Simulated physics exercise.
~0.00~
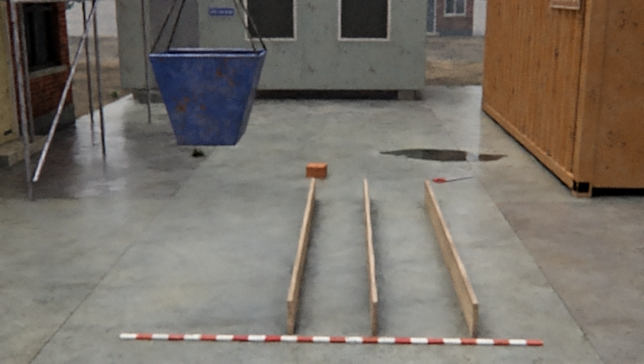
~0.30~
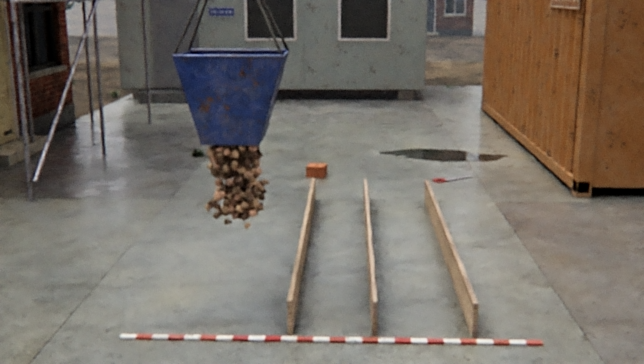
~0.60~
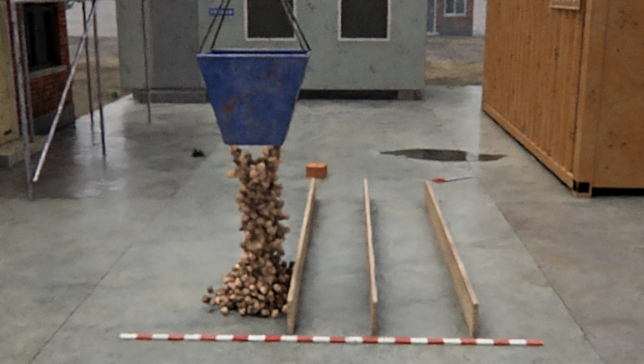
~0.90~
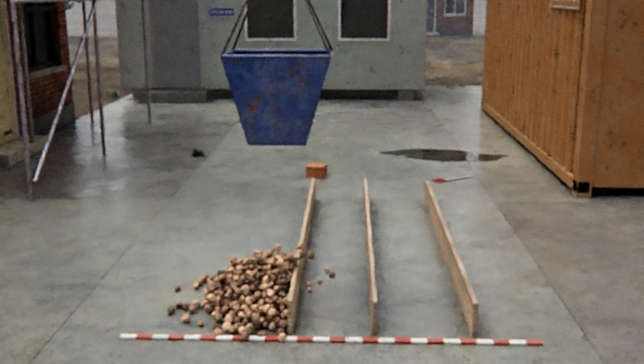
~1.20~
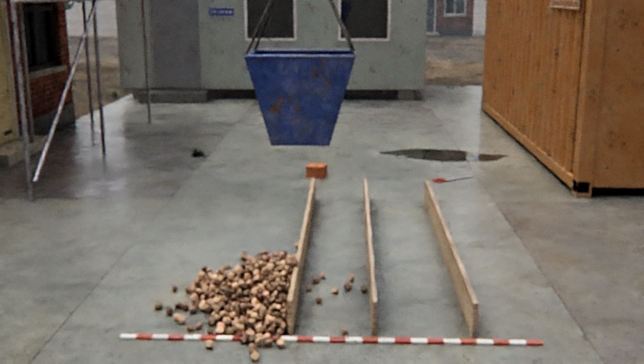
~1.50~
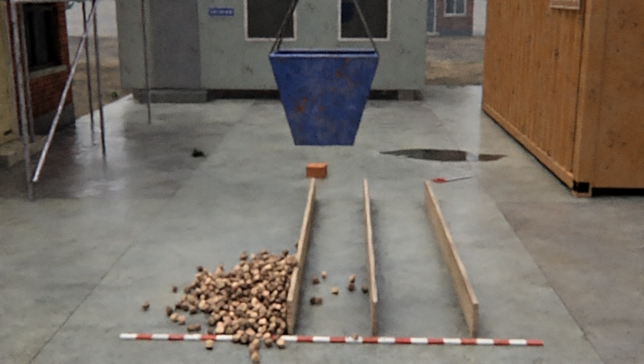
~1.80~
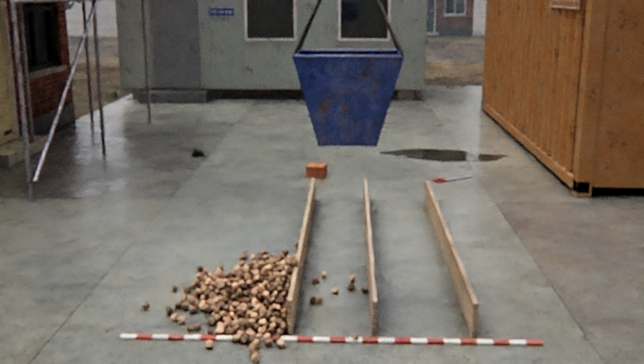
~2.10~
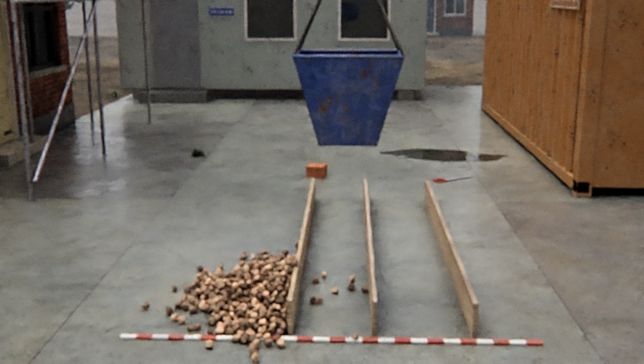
In this clip, a blue skip moving right above a concrete floor releases brownish stones, which pile up against the left plank of three, a few landing in the left bay. The emptied skip continues right and stops above the planks while the heap lies still.
